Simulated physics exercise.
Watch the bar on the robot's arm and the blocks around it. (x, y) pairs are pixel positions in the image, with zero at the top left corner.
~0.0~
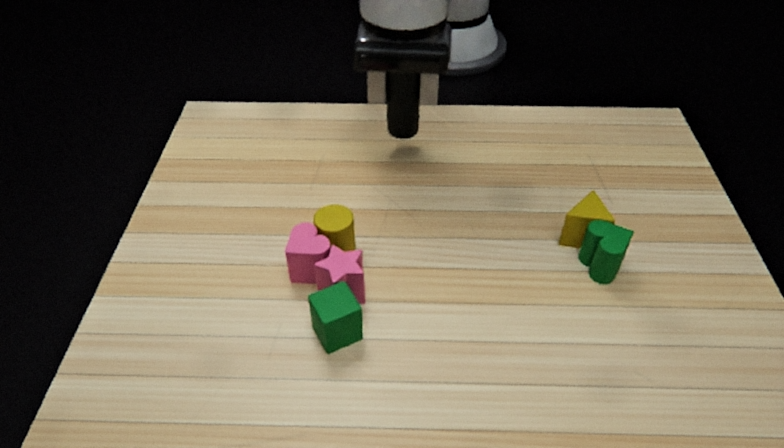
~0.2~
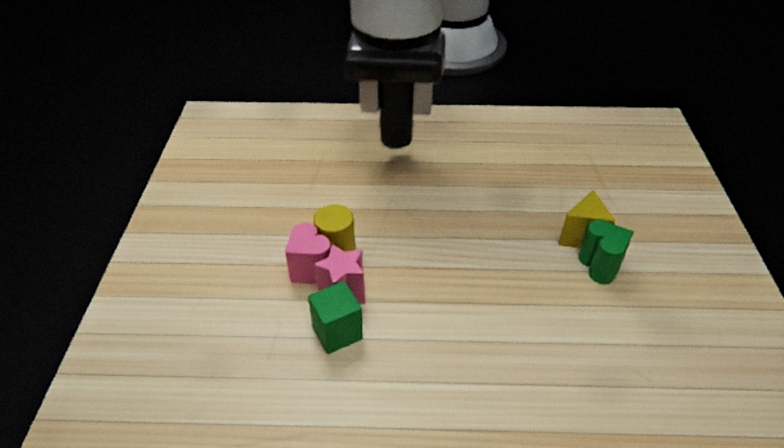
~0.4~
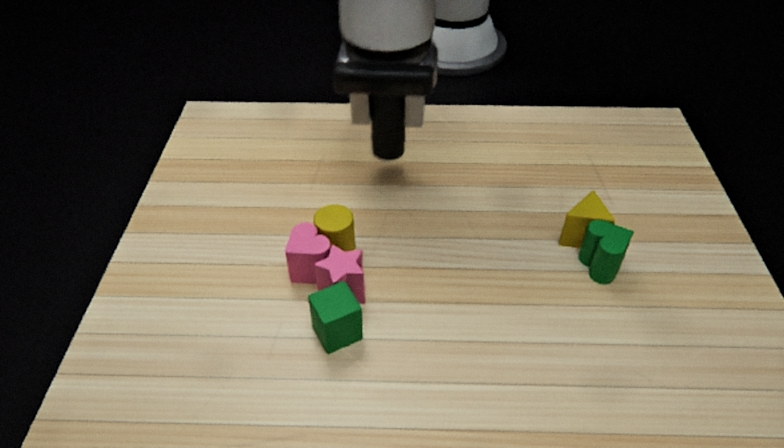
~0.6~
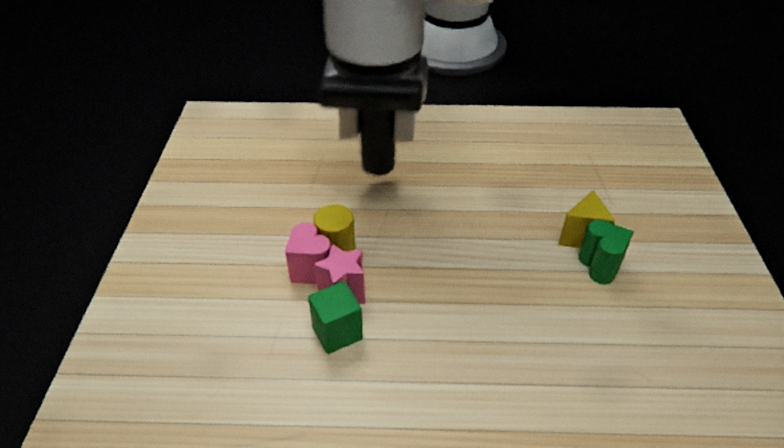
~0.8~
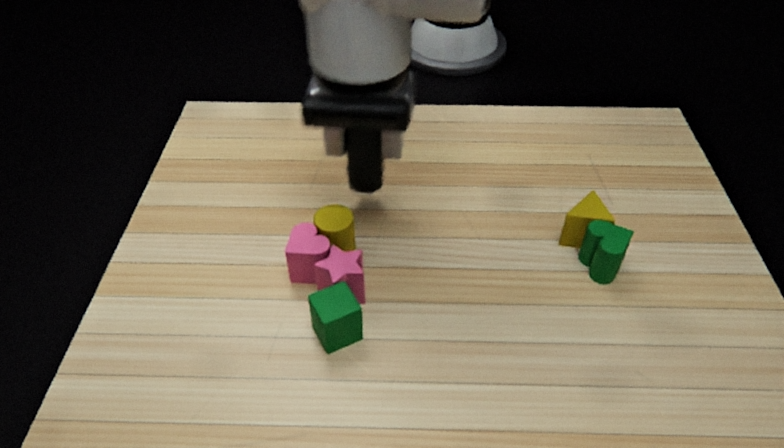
Robot arm with a dark bar moving slowly forward and slightly left above a wooden table, colourful blocks sitting still in two clusters.
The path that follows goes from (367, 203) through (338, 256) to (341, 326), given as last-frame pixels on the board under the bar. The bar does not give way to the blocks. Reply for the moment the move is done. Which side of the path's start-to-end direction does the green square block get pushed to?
With start-to-end as forward, it shifts left.
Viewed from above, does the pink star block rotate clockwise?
I expect not.
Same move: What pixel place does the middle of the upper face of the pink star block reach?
It comes to (323, 326).
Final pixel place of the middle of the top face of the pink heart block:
About (254, 273).
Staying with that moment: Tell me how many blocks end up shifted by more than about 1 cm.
The answer is three or more blocks.
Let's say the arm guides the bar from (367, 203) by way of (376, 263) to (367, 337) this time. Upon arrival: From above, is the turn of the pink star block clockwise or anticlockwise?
Its spin: Clockwise.
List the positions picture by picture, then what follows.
In the first frame, bar tip at (403, 131); block tops, pink heart block at (307, 240); yellow cylinder at (333, 217); green square block at (334, 301); pink star block at (341, 262).
In the second frame, bar at (397, 140); blocks unchanged.
In the third frame, bar at (388, 152); blocks unchanged.
In the fourth frame, bar at (378, 166); blocks unchanged.
In the fifth frame, bar at (366, 184); pink heart block at (307, 240); yellow cylinder at (333, 217); green square block at (334, 301); pink star block at (341, 262).
On the path given first. One third of the way, bar at (341, 217); pink heart block at (295, 250), turned 10° anticlockwise; yellow cylinder at (323, 231).
Two thirds of the way, bar at (337, 261); pink heart block at (260, 272), turned 25° clockwise; yellow cylinder at (299, 265); green square block at (342, 316), turned 15° clockwise; pink star block at (329, 283), turned 65° anticlockwise.
At the end, bar at (339, 307); pink heart block at (254, 273), turned 35° clockwise; yellow cylinder at (294, 270); green square block at (343, 362); pink star block at (323, 326), turned 70° anticlockwise.
